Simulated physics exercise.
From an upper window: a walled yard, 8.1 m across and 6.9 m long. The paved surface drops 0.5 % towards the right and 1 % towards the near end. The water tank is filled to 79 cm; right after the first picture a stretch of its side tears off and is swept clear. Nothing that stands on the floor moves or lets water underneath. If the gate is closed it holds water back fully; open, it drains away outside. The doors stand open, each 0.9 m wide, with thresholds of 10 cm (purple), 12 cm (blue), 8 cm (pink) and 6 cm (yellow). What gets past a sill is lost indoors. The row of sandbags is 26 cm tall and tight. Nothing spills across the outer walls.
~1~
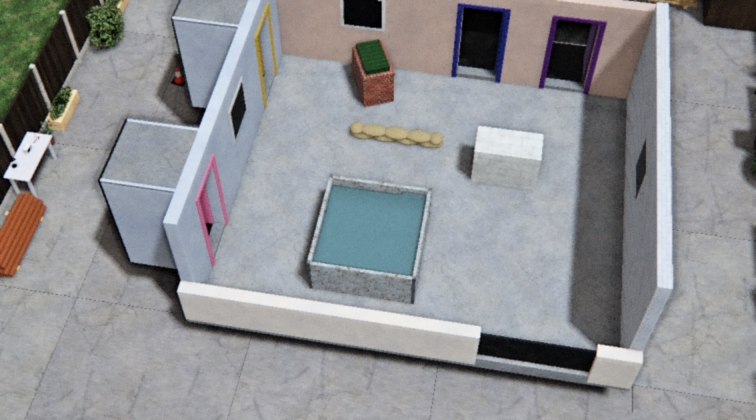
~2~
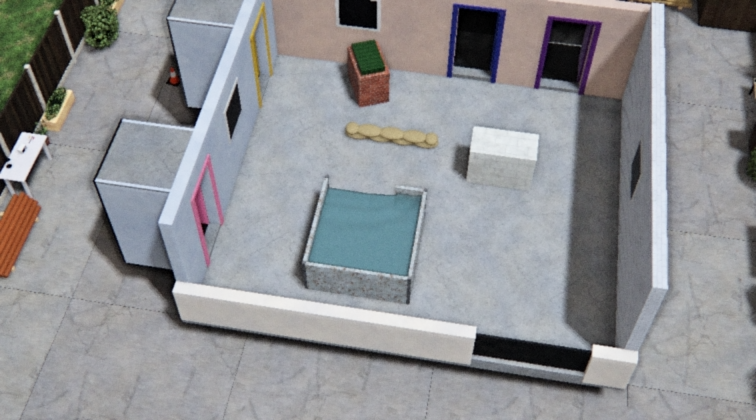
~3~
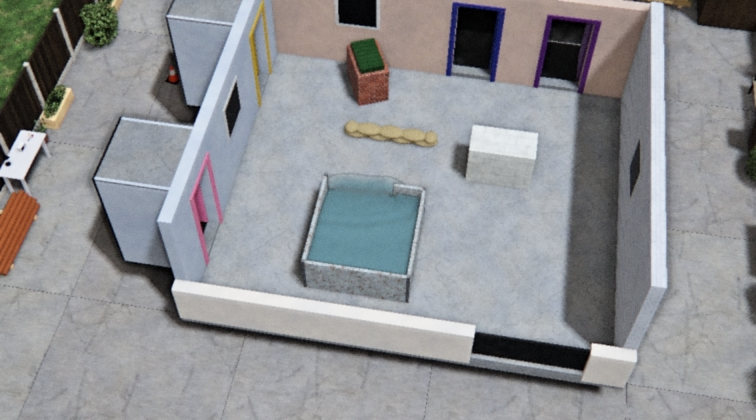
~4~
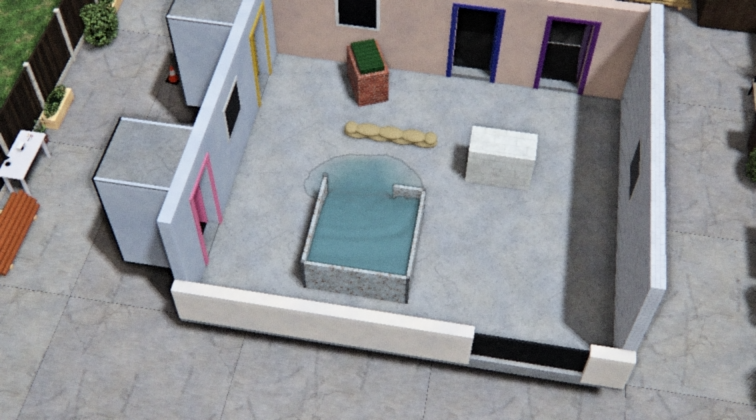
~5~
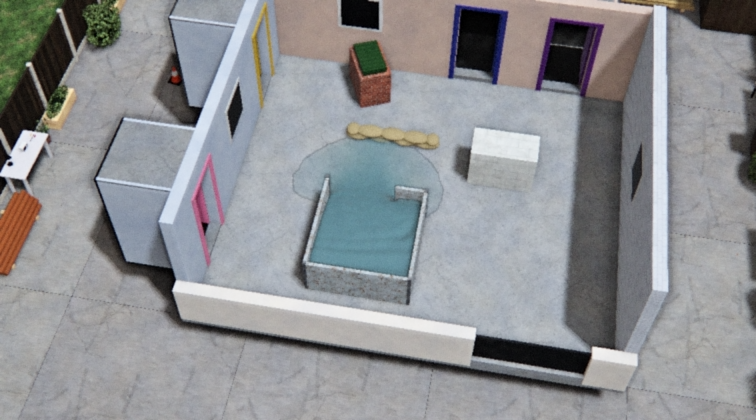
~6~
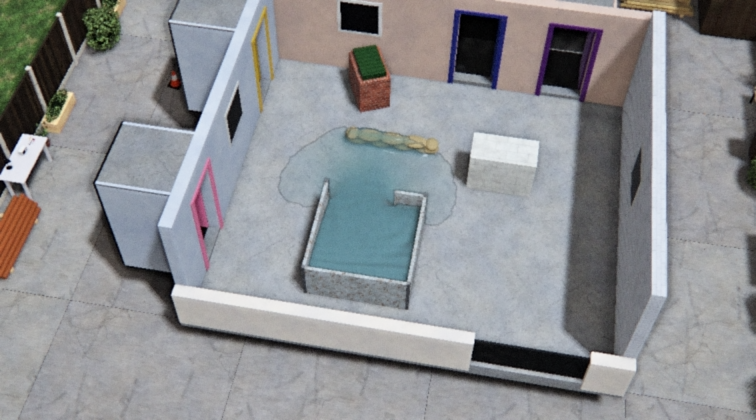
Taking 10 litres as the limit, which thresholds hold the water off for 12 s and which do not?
The water let in: At the purple door it stays under the limit; at the blue door it keeps below the limit; at the pink door it does not reach the limit; at the yellow door it passes the limit.
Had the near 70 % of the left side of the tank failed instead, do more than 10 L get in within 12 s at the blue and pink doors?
Against that limit: Blue not over, pink past it.
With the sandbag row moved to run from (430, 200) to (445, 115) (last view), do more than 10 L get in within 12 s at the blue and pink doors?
Against that limit: Blue past it, pink not over.
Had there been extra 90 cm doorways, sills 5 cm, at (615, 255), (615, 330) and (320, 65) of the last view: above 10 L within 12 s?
In that order: Below, above, above.
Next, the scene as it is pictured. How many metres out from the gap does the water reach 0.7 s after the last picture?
Some 4.2 m out.
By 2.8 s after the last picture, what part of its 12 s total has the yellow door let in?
About 55 per cent.
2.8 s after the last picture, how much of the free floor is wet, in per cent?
About 55 per cent.
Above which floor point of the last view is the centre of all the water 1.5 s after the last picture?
Around (366, 190).
Then, 0.7 s after the last picture water covers 25 % of the floor and is deepest (45 cm) near (366, 150); purple door not reached, blue door not reached, pink door not reached, yellow door not reached.
Then, 1.5 s after the last picture water covers 40 % of the floor and is deepest (38 cm) near (374, 151); purple door not reached, blue door not reached, pink door not reached, yellow door 20 cm at the sill, 40 L in.
Then, 2.8 s after the last picture water covers 55 % of the floor and is deepest (28 cm) near (369, 72); purple door 10 cm at the sill, 0 L in, blue door 6 cm at the sill, 0 L in, pink door not reached, yellow door 20 cm at the sill, 139 L in.
Then, 6.3 s after the last picture water covers 95 % of the floor and is deepest (14 cm) near (360, 77); purple door 6 cm at the sill, 0 L in, blue door 3 cm at the sill, 0 L in, pink door 4 cm at the sill, 0 L in, yellow door 10 cm at the sill, 238 L in.
Then, 11.3 s after the last picture water covers 95 % of the floor and is deepest (13 cm) near (568, 369); purple door 5 cm at the sill, 0 L in, blue door 2 cm at the sill, 0 L in, pink door 8 cm at the sill, 0 L in, yellow door 3 cm at the sill, 245 L in.
